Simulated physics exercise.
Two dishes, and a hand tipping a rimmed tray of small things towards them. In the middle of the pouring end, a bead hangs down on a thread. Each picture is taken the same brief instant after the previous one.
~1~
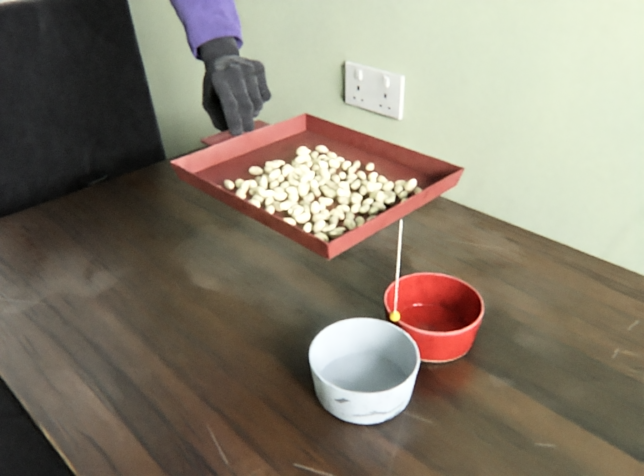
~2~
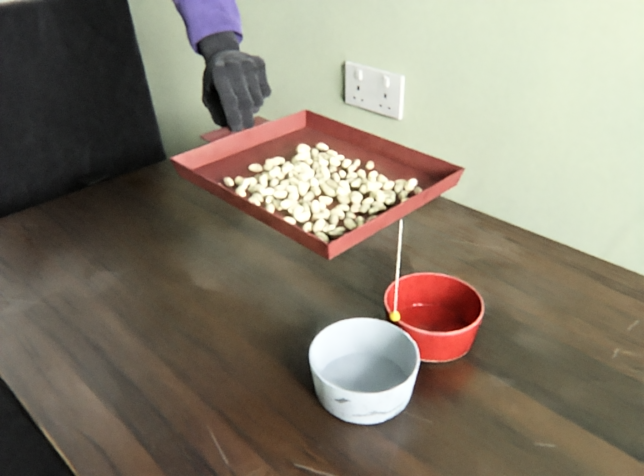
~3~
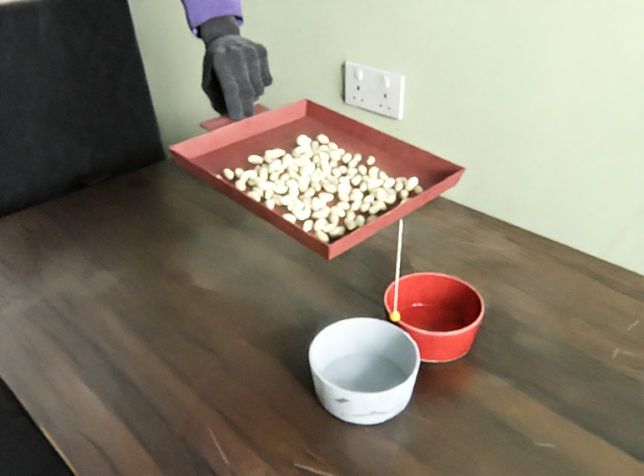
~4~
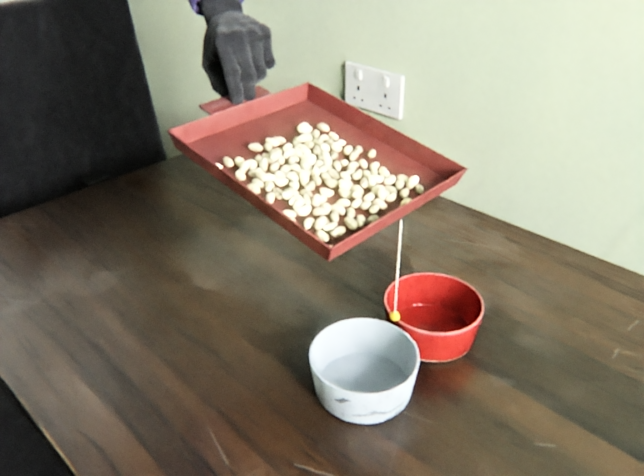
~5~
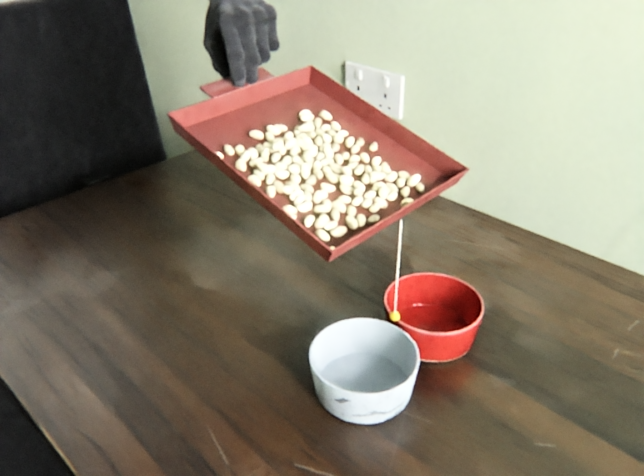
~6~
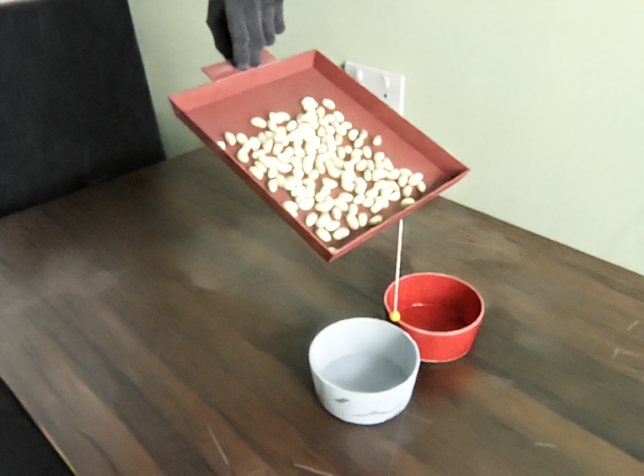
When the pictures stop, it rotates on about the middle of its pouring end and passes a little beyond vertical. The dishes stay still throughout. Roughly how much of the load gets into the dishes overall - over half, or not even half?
Not even half gets in.
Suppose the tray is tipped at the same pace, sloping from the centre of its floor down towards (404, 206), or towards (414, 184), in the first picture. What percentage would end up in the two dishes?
Respectively close to 50 and 100 in a hundred.
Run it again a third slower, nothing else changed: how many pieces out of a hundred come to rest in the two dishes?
Estimate: Some 30%.
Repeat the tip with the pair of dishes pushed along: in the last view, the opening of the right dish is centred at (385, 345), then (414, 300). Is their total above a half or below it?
Well, the minor share the first time and the minor share the second time.
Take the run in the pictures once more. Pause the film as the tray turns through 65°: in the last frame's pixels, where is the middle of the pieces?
I'd mark the middle close to (373, 180).
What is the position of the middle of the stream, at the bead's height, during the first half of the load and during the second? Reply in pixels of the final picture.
Near (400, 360) to start, and near (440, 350) afterwards.
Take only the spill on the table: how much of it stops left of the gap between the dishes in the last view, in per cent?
Roughly 10 in a hundred.
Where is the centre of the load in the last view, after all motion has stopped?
Near (425, 412), more or less.
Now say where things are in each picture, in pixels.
In the first picture, corners of the pouring end (328, 239) and (457, 168), level; middle of the load (314, 185), white beans; left dish (406, 395); right dish (473, 337); bead on its thread (395, 316).
In the second picture, corners of the pouring end (329, 240) and (458, 168), level; middle of the load (314, 184).
In the third picture, corners of the pouring end (330, 241) and (459, 168), tipped barely, level across its low end; middle of the load (315, 179).
In the fourth picture, corners of the pouring end (331, 243) and (460, 168), tipped a little, level across its low end; middle of the load (316, 173).
In the fifth picture, corners of the pouring end (332, 245) and (462, 168), tipped clearly, level across its low end; middle of the load (318, 166).
In the sixth picture, corners of the pouring end (333, 247) and (464, 168), tipped clearly, level across its low end; middle of the load (320, 159); left dish (406, 395); right dish (473, 337).
Just after the last frame, tray tipped steeply; every one on the tray.
A moment on, tray tipped past a quarter turn; almost all on the tray; just a few in the left dish; just a few in the right dish; just a few in the air.
Further on, tray tipped past a quarter turn; roughly a quarter in the left dish; just a few in the right dish; roughly two thirds outside both.
When it is over, tray tipped past a quarter turn; roughly a quarter in the left dish; just a few in the right dish; roughly two thirds outside both.
